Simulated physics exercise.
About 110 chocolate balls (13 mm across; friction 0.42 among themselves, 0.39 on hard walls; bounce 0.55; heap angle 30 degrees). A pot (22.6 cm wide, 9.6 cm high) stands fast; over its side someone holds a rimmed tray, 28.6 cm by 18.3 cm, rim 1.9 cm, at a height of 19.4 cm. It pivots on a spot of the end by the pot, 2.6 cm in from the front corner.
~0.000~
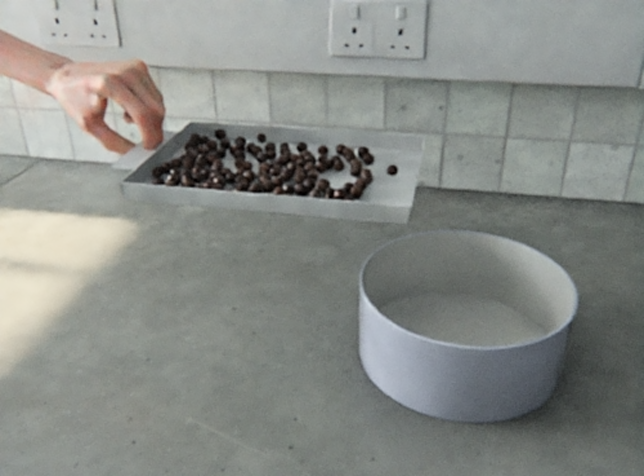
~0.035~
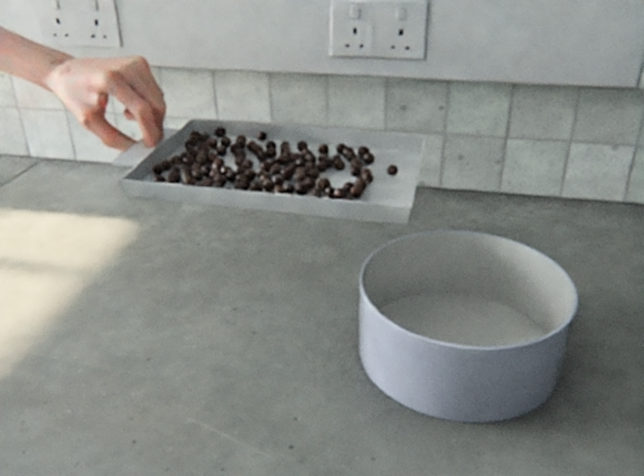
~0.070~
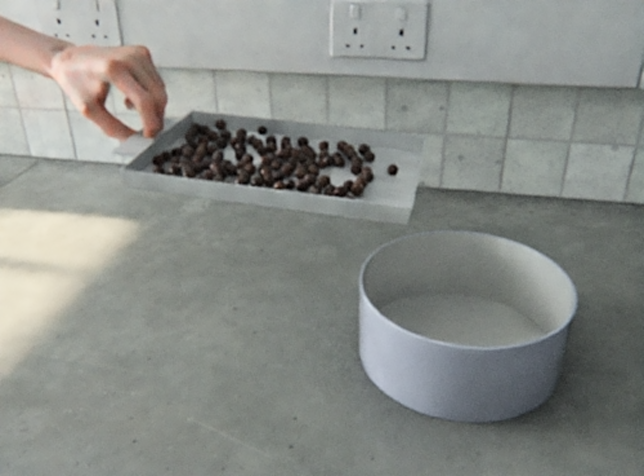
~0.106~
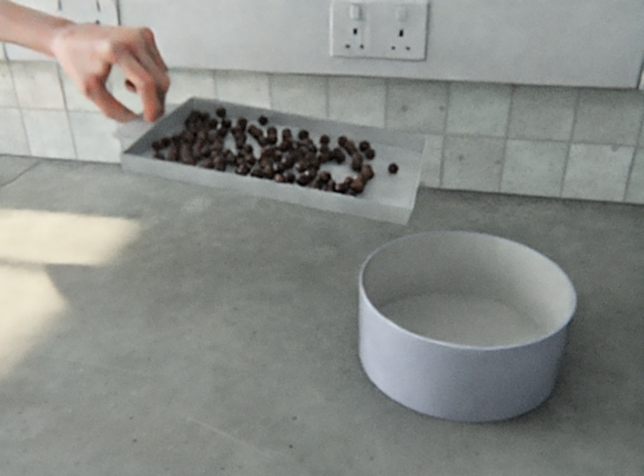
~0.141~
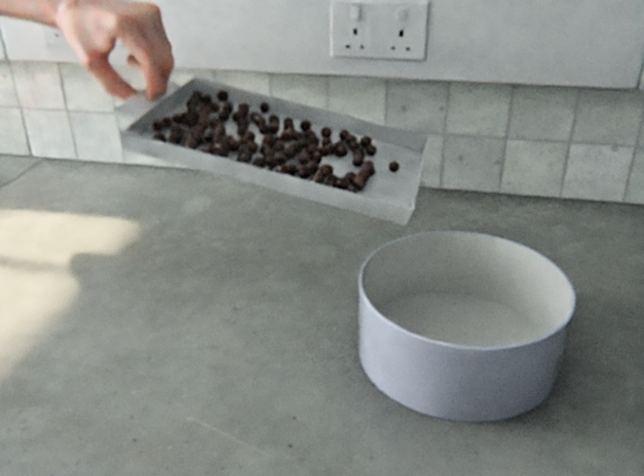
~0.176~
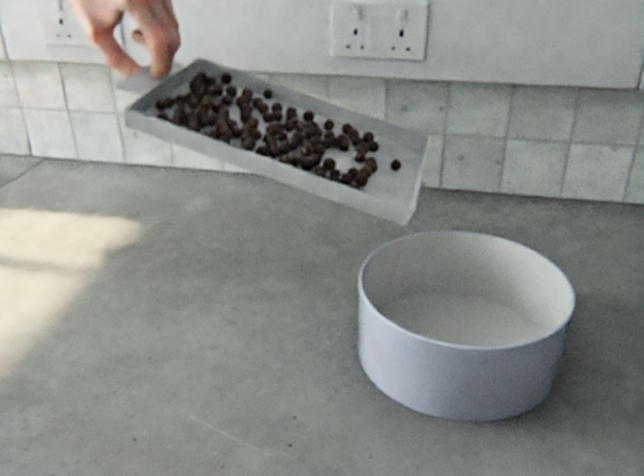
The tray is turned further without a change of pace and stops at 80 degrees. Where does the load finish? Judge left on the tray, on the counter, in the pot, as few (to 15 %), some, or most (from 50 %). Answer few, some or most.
Left on the tray: Some; on the counter: Few; in the pot: Most.
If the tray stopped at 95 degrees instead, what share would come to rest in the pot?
It would be near 95 per cent.
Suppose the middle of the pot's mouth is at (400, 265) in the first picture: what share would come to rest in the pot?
About 30 per cent.
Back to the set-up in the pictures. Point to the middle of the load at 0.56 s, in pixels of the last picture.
At about (417, 158).
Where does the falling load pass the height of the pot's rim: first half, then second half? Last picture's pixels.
At about (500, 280), then at (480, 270).
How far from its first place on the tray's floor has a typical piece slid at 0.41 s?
About 5 cm.
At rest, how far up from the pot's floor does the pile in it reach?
About 2.0 cm.
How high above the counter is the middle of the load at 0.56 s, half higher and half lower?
Roughly 24 cm.
After 0.41 s, tilt 49 degrees; the tray holds 100 %, the pot 0 %.
Then, at 0.56 s, tilt 71 degrees; the tray holds 100 %, the pot 0 %.
Then, at 0.84 s, tilt 80 degrees; the tray holds 35 %, the pot 50 %.
By 1.8 s all is still; tray 30 %, counter 5 %, pot 60 %.
